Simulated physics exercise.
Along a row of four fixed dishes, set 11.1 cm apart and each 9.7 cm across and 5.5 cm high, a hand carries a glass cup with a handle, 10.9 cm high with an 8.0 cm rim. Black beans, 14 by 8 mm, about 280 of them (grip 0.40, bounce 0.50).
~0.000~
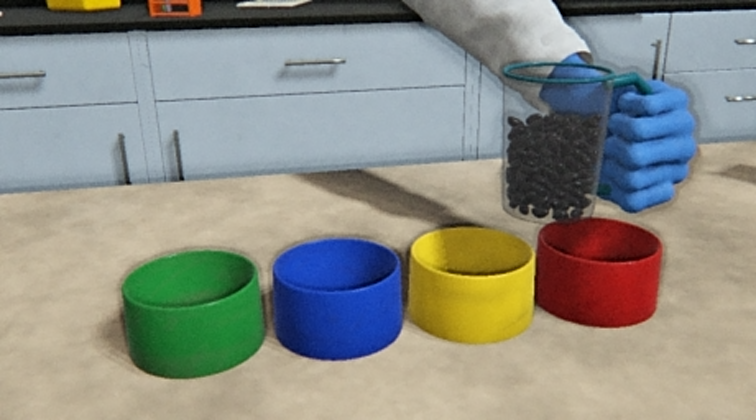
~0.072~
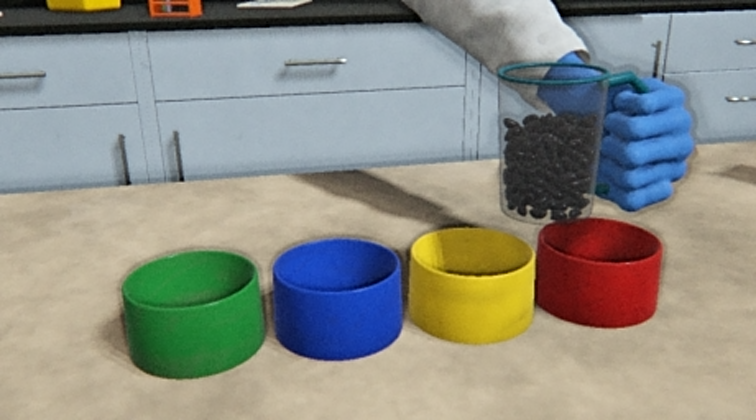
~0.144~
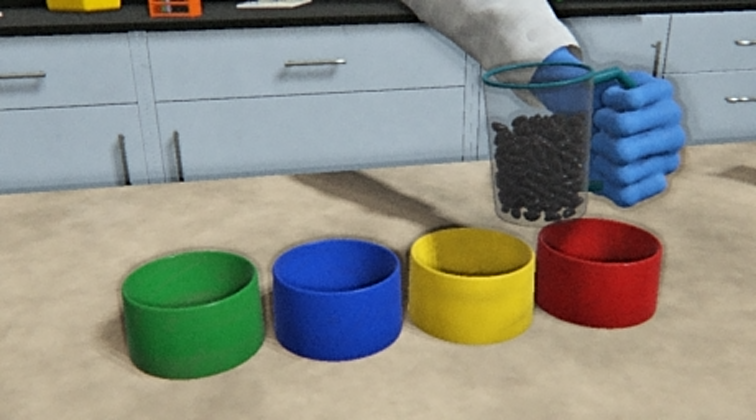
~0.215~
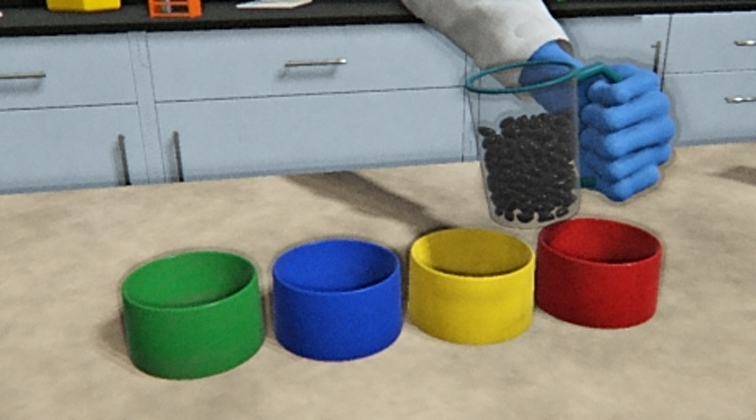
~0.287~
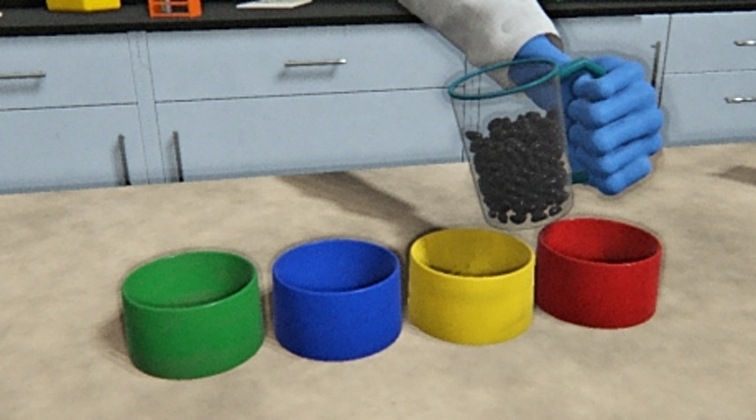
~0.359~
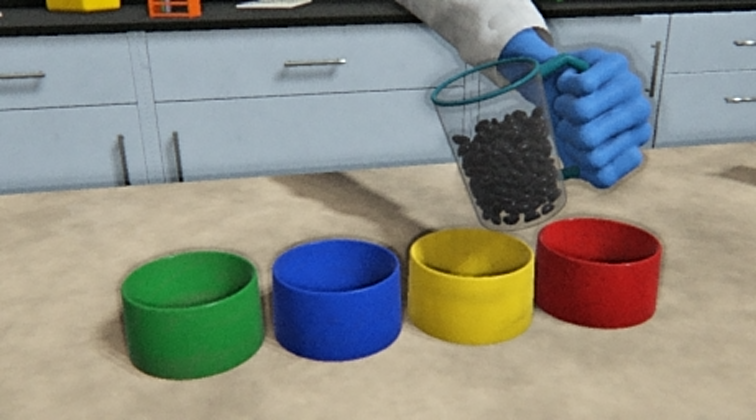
A gloved hand moves a clear cup of black beans left while tilting it leftward.
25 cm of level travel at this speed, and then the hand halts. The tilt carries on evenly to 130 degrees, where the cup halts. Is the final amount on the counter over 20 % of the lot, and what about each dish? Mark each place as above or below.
Marks: Red below, blue below, green above, yellow below, counter below.
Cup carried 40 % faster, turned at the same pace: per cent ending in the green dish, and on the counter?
Shares - green 100, counter 0.
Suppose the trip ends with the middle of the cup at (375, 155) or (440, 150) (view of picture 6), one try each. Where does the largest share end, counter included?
Blue; blue.
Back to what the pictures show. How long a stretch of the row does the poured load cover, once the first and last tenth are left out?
About 5 cm.
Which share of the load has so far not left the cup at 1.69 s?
That would be some 95 per cent.
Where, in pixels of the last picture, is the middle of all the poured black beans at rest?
Near (186, 310).
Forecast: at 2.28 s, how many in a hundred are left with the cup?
0 per cent.
After 1.16 s, tilt 71 degrees; cup holds 100 %.
After 1.69 s, tilt 105 degrees; cup holds 95 %, green 5 %.
After 2.28 s, tilt 130 degrees; cup holds 0 %, green 100 %.
By 2.9 s all is still; red 0 %, blue 0 %, green 100 %, yellow 0 %, counter 0 %.
